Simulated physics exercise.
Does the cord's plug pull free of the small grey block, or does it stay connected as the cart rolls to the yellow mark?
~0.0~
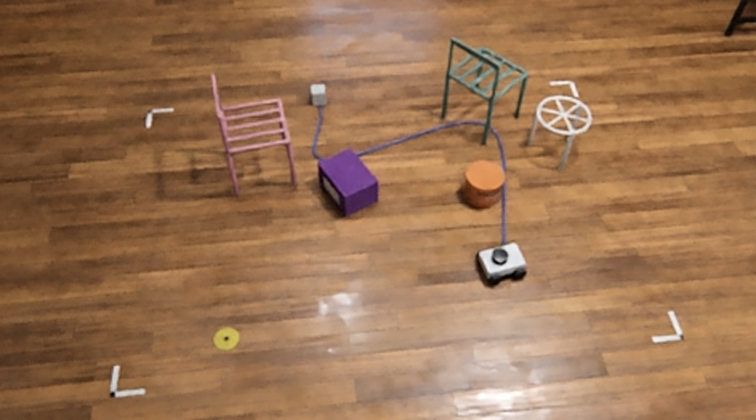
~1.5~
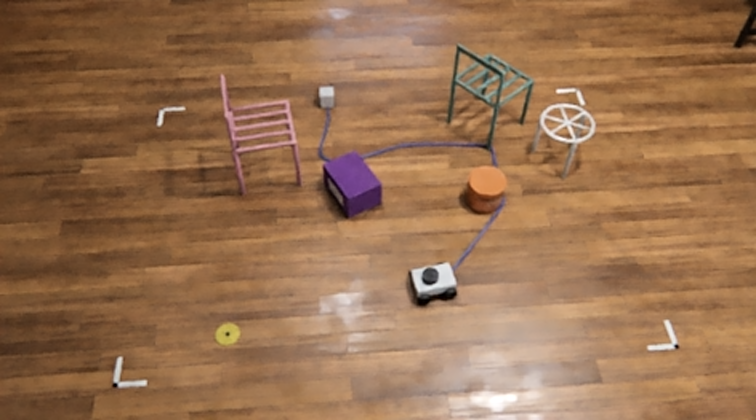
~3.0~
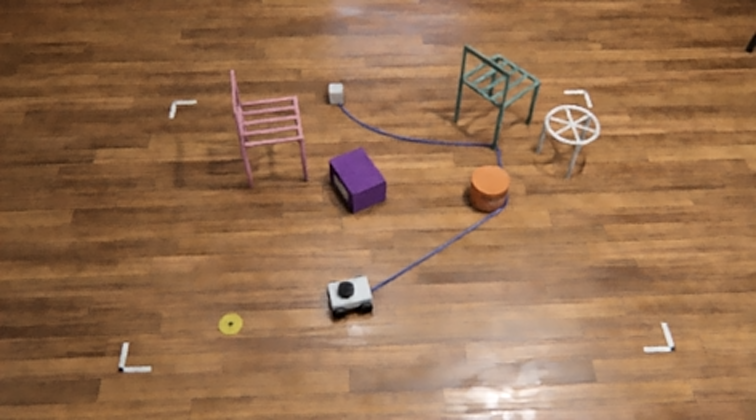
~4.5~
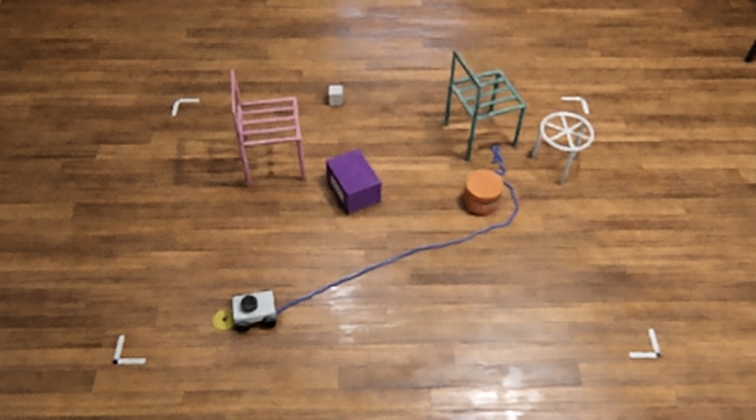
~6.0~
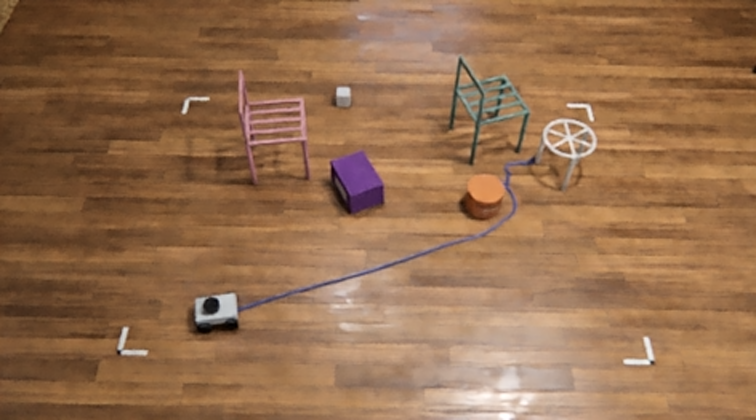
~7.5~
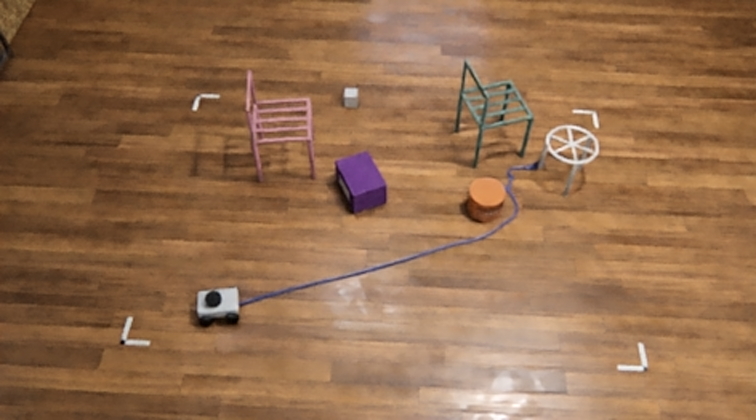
The plug pulls free, and the loose end of the cord finishes on the floor by the white stool.
Small white cart rolling left to a yellow mark, pulling its blue cord free of a grey block and slightly shifting a teal chair.
